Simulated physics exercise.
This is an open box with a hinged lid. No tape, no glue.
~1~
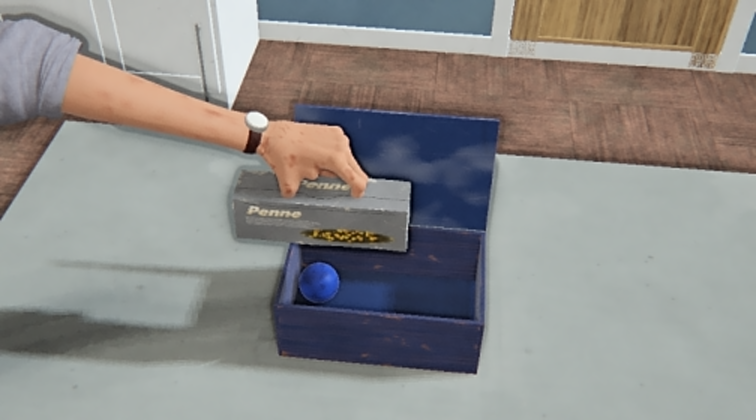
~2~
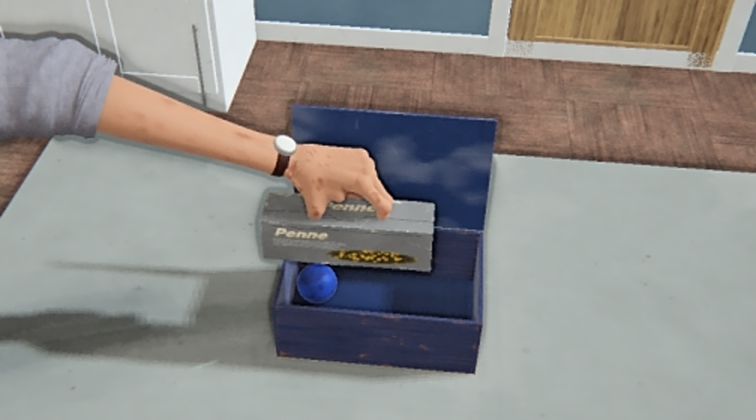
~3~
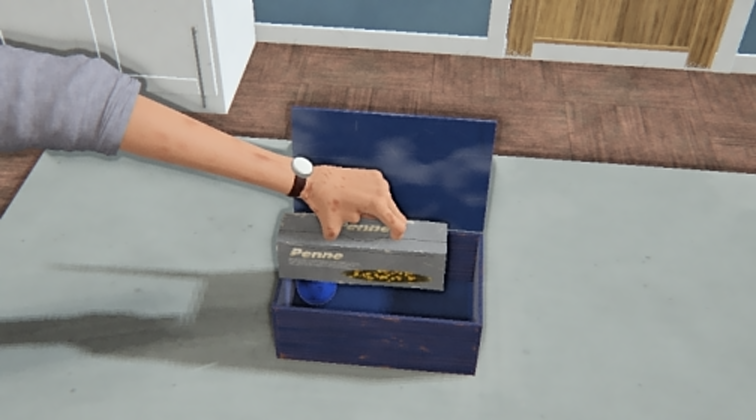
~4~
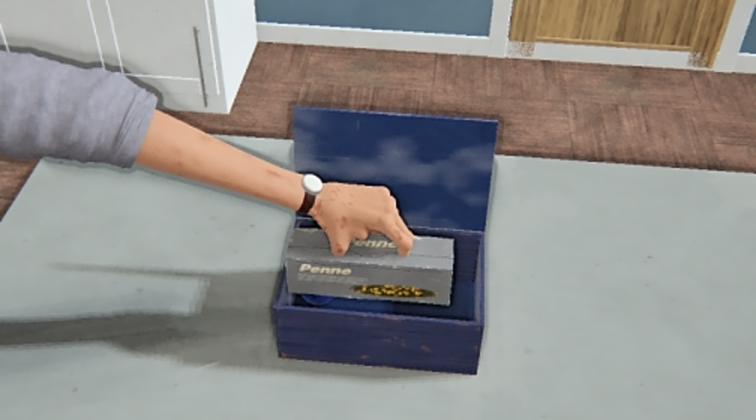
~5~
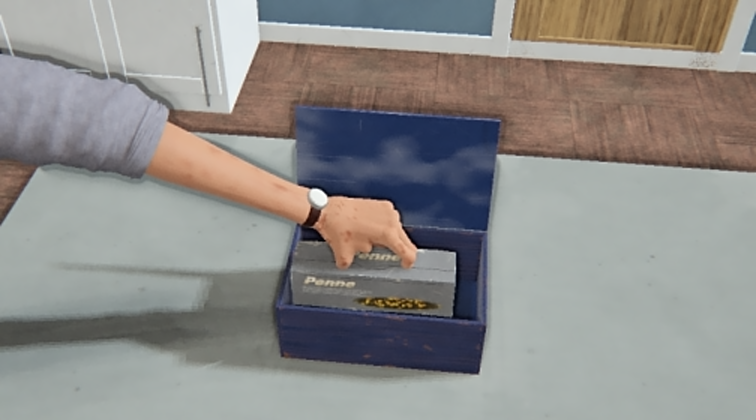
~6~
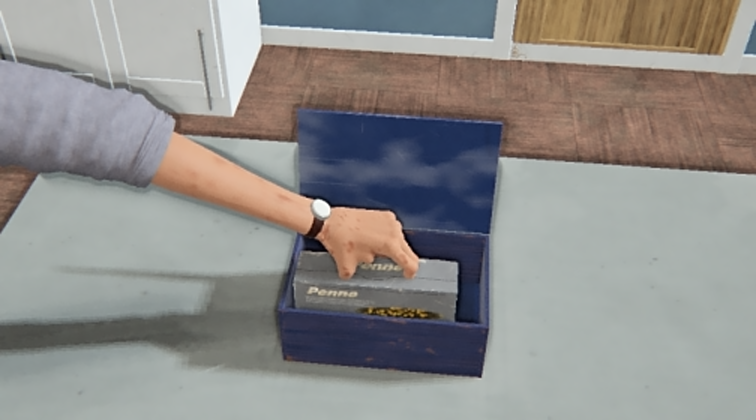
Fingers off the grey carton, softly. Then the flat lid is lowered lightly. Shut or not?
Here the lid shuts flat.
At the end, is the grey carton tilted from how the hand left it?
The grey carton stays as placed.
Then, 0.30 s later than the last frame, grey carton moved a little near (376, 316); blue ball moved a little.
Then, 1.40 s later than the last frame, lid 74° above the rim; grey carton moved a little near (376, 321); blue ball moved a little.
Then, 1.70 s later than the last frame, lid 46° above the rim; grey carton moved a little near (376, 321); blue ball moved a little.
Then, 2.00 s later than the last frame, lid 5° above the rim; grey carton moved a little near (376, 321); blue ball moved a little.
When it is over, lid shut; moved from the start, grey carton; blue ball as before. End places, in pixels of the last picture, grey carton near (376, 321).
